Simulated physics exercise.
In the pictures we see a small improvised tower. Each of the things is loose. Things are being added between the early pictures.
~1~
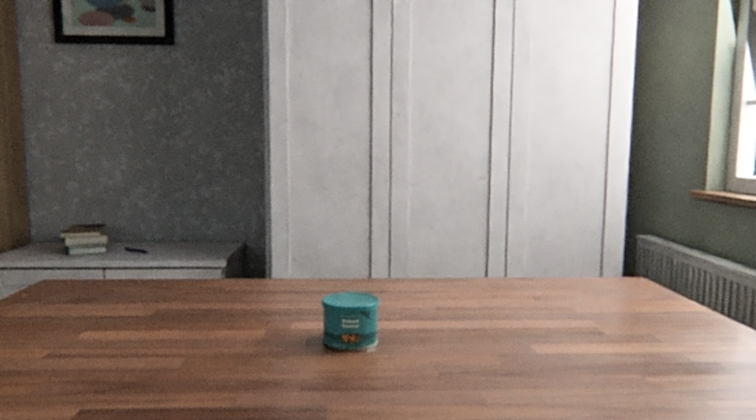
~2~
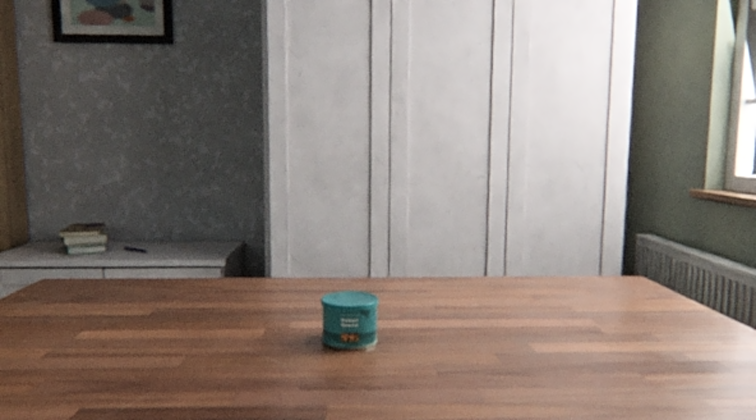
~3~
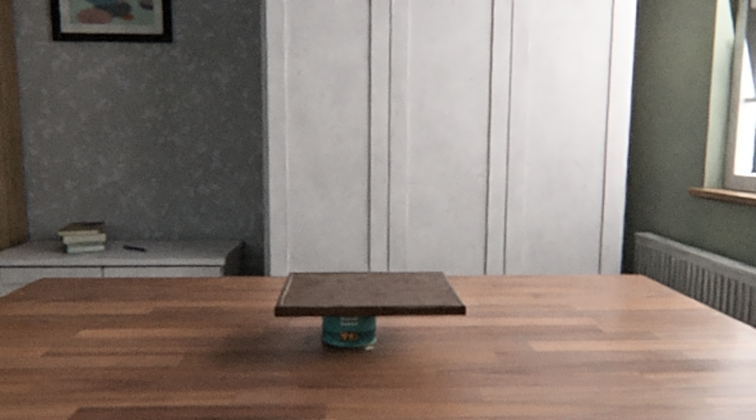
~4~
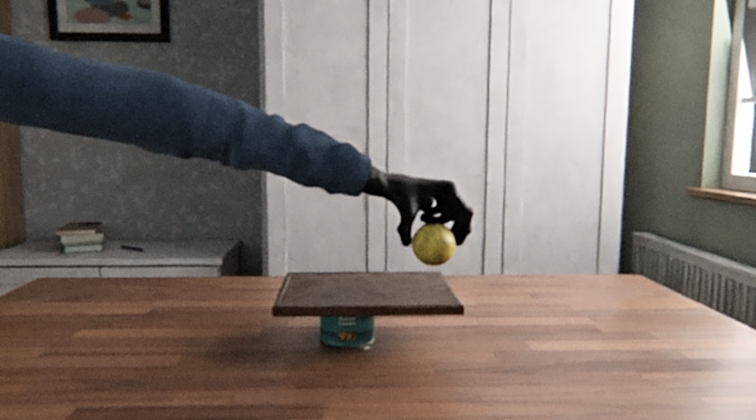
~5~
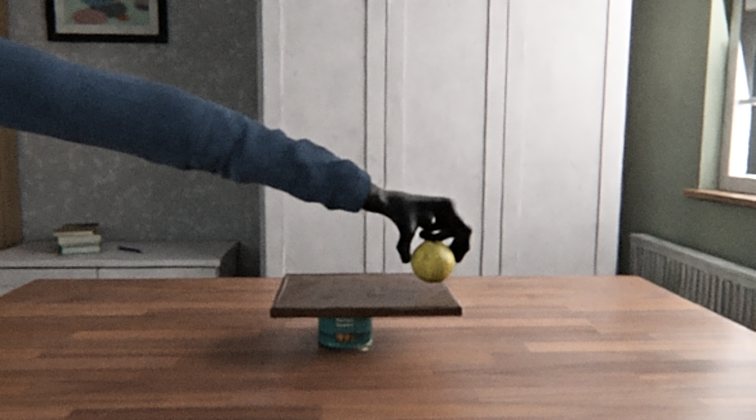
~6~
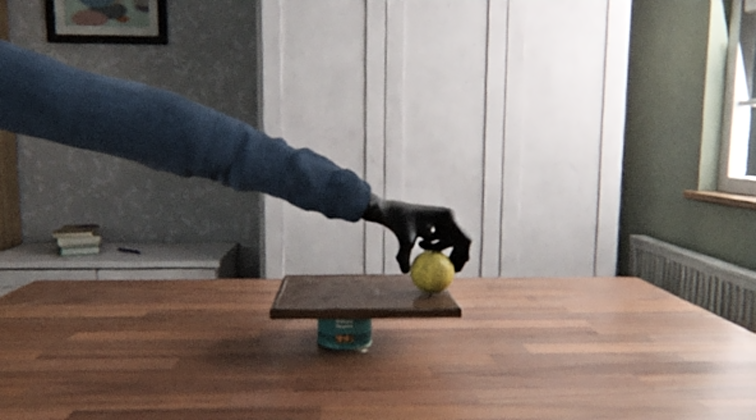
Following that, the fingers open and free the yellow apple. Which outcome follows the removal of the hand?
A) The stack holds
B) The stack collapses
Option B: The stack collapses.
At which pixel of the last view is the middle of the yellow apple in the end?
Around (479, 326).
Then, 0.40 s later than the last frame, yellow apple now fallen; brown lid tilted by 36°.
Then, 0.60 s later than the last frame, brown lid tilted by 32°.
When it is over, fallen, yellow apple; left askew, brown lid; turquoise tub as before. End places, in pixels of the last picture, yellow apple near (479, 326). The stack gives way.
